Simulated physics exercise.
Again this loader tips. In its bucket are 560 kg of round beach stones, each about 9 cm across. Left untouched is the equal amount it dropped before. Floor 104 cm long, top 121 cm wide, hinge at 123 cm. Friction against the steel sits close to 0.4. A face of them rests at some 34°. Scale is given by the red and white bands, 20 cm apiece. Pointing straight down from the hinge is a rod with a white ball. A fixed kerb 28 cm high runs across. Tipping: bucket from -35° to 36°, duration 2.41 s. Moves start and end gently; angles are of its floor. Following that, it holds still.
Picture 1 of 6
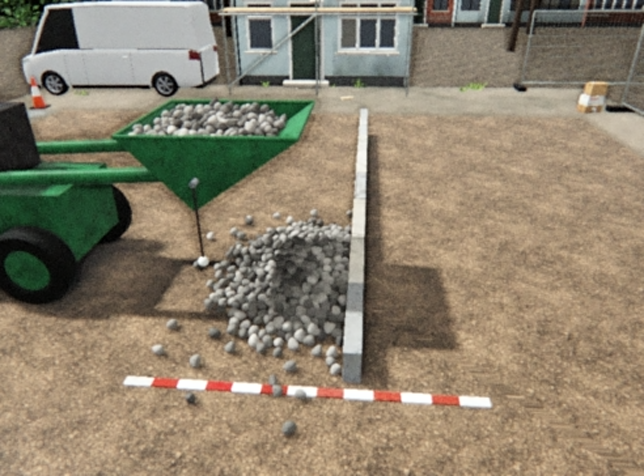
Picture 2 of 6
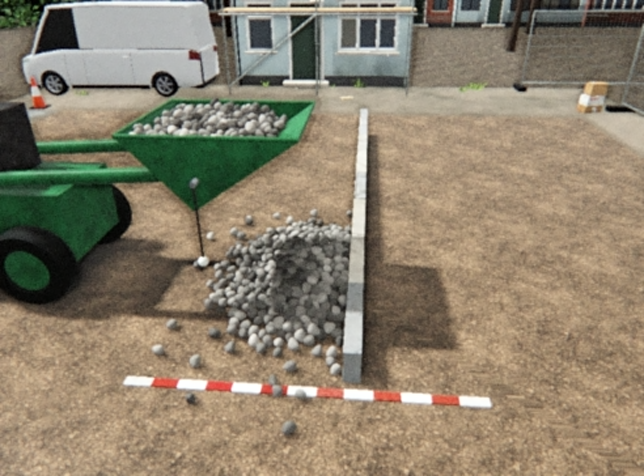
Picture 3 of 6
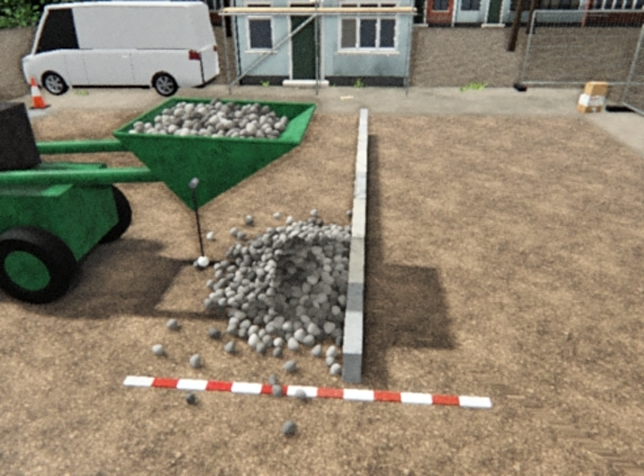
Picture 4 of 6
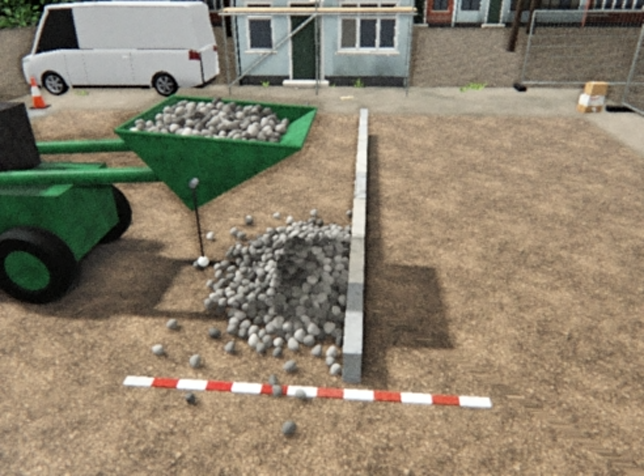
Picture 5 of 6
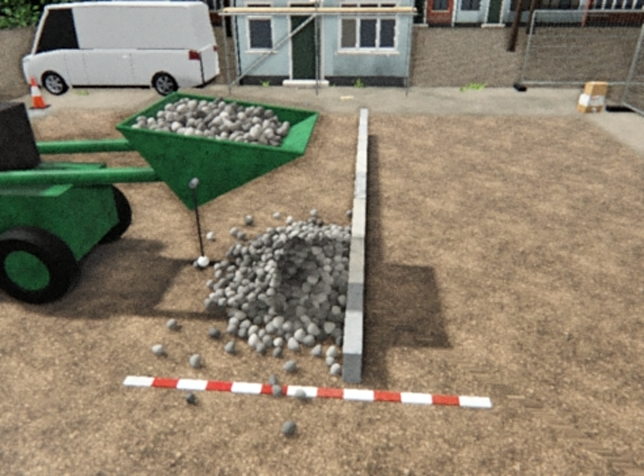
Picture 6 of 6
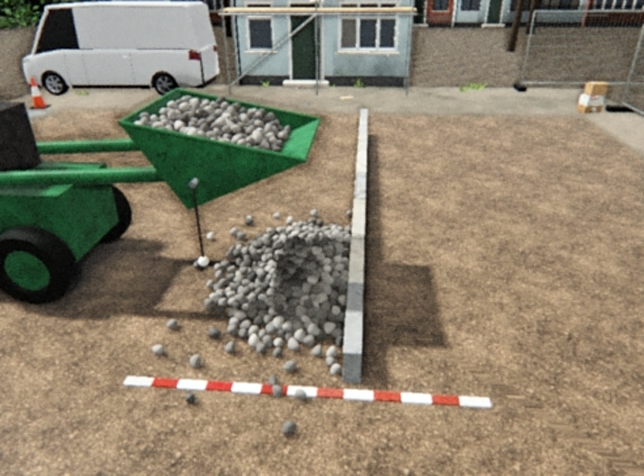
The green bucket of gray stones tilts slightly toward the right above a stone pile.
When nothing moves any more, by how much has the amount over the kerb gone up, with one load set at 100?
It has gone up by about 15 per cent of a load.
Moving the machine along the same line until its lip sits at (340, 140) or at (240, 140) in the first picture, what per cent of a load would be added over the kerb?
55 %, then 0 %.
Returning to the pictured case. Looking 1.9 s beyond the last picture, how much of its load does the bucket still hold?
About 15 per cent is held.
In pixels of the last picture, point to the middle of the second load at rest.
The centre sits about (327, 255).
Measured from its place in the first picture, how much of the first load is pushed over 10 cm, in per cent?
Around 10 in a hundred.
Then, 1.2 s after the last picture the floor is at 25°; in per cent of one load, 91 in the bucket, 109 on this side of the kerb; the foremost stones are at (345, 271).
Then, 1.9 s after the last picture the floor is at 36°; in per cent of one load, 16 in the bucket, 177 on this side of the kerb, 7 over the kerb; the foremost stones are at (404, 271).
Then, 2.3 s after the last picture the floor is at 36°; in per cent of one load, 1 in the bucket, 186 on this side of the kerb, 13 over the kerb; the foremost stones are at (441, 272).
Then, 5.1 s after the last picture the floor is at 36°; in per cent of one load, 0 in the bucket, 185 on this side of the kerb, 15 over the kerb; the foremost stones are at (469, 279). Net gain over the kerb, 15.
